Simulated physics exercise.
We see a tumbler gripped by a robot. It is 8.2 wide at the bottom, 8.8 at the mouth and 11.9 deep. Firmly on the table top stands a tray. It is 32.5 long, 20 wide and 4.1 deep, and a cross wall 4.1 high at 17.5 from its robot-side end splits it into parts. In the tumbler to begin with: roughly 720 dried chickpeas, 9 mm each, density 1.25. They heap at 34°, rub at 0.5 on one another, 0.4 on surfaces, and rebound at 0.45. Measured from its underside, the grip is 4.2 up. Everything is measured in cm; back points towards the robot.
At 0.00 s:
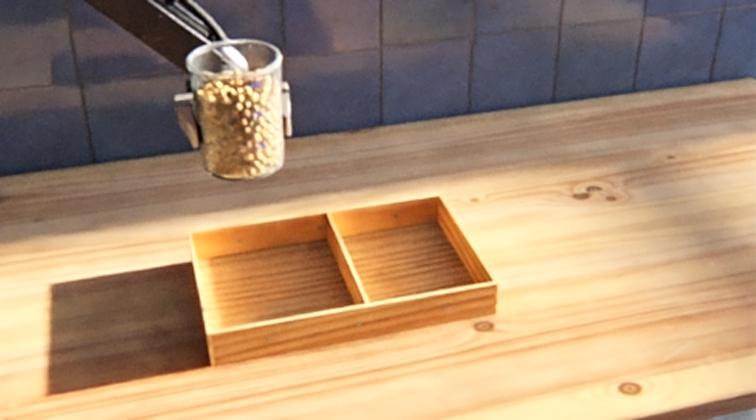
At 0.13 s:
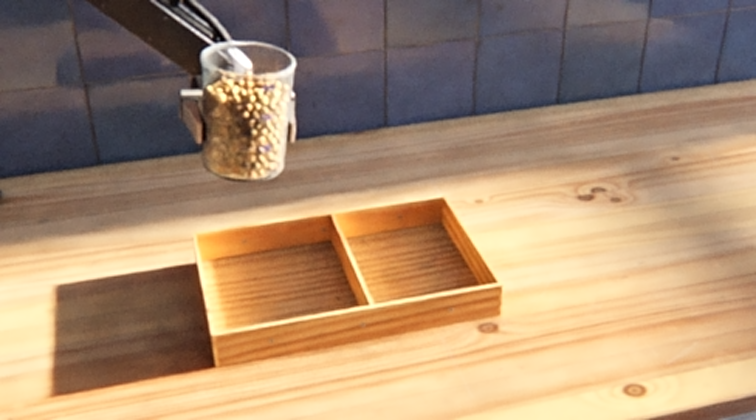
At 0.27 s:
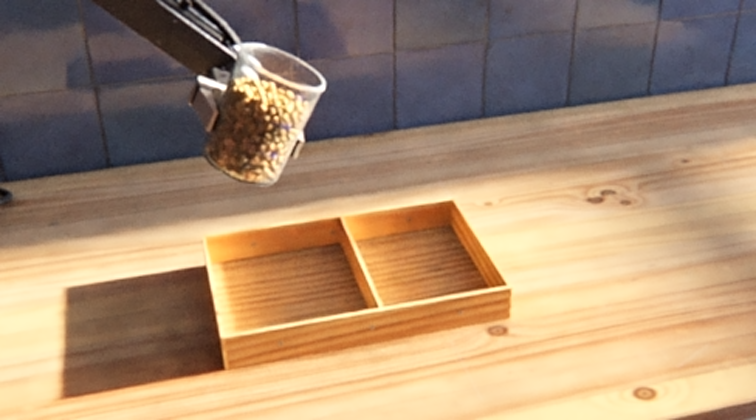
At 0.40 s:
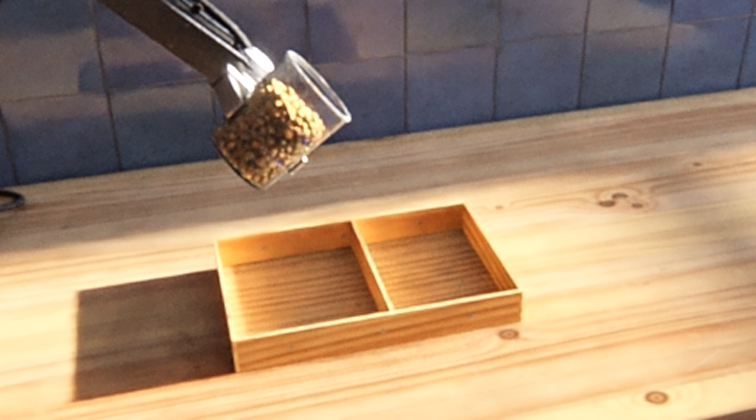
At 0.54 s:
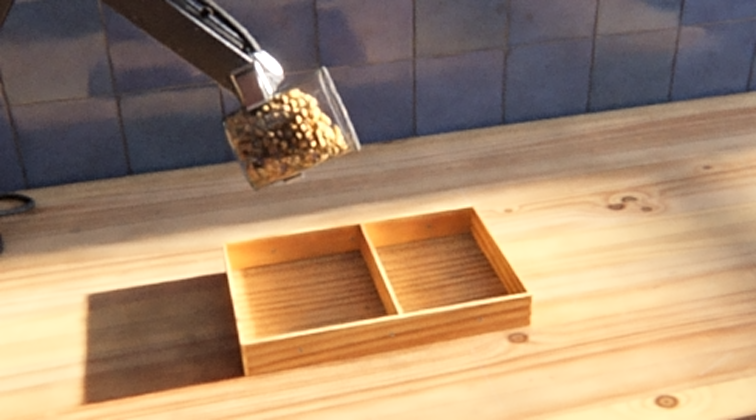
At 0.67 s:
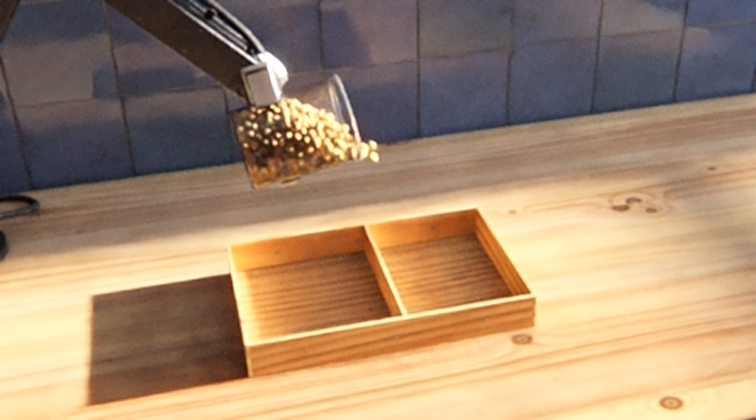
On a sunlit wooden counter, a robot arm tilting a clear tumbler of dried chickpeas rightward above a divided wooden tray.
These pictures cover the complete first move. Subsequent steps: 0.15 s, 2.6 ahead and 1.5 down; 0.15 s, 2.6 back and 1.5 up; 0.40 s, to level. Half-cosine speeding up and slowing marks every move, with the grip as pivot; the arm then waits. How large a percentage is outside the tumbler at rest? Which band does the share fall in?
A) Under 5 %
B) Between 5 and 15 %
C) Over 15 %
Between 5 and 15 %.
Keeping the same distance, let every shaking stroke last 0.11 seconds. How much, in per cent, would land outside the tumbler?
In that case about 15 in a hundred.
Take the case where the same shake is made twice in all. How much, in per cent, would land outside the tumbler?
About 15 per cent, then.
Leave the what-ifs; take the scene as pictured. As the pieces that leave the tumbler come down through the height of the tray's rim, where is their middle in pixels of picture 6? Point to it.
Estimated centre near (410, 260) in pixels.
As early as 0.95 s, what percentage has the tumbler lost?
Some 5 per cent.
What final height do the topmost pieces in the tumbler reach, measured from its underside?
The top sits some 9.5 cm up.
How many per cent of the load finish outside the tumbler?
About 10 per cent.
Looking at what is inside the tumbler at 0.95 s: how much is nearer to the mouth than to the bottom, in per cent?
Some 40 percent is in that half.
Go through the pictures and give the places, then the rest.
In the first frame, tumbler middle at (239, 112), level; upper third of the load around (238, 97), from x 200 to 275, top at y 75; 721 in the tumbler.
In the second frame, tumbler middle at (246, 113), tilted 8° forward; upper third of the load around (244, 98), from x 210 to 285, top at y 75.
In the third frame, tumbler middle at (261, 117), tilted 27° forward; upper third of the load around (258, 102), from x 210 to 305, top at y 75.
In the fourth frame, tumbler middle at (277, 124), tilted 52° forward; upper third of the load around (275, 110), from x 220 to 325, top at y 85.
In the fifth frame, tumbler middle at (289, 132), tilted 71° forward; upper third of the load around (281, 117), from x 230 to 340, top at y 90.
In the sixth frame, tumbler middle at (294, 135), tilted 79° forward; upper third of the load around (278, 123), from x 235 to 375, top at y 100; 719 in the tumbler, 2 in flight or on a rim.
By 0.95 s, tilted 79° forward, highest piece 26 above the table; 681 in the tumbler, 14 in the far-side part, 26 in flight or on a rim.
By 1.23 s, tilted 22° forward, highest piece 29 above the table; 650 in the tumbler, 55 in the far-side part, 8 in the robot-side part, 8 in flight or on a rim.
By 1.57 s, level, highest piece 29 above the table; 650 in the tumbler, 62 in the far-side part, 9 in the robot-side part.
By 2.62 s, level, highest piece 29 above the table; 650 in the tumbler, 62 in the far-side part, 9 in the robot-side part.
Final count, 650 in the tumbler, 62 in the far-side part, 9 in the robot-side part. That is 10 % outside the tumbler.
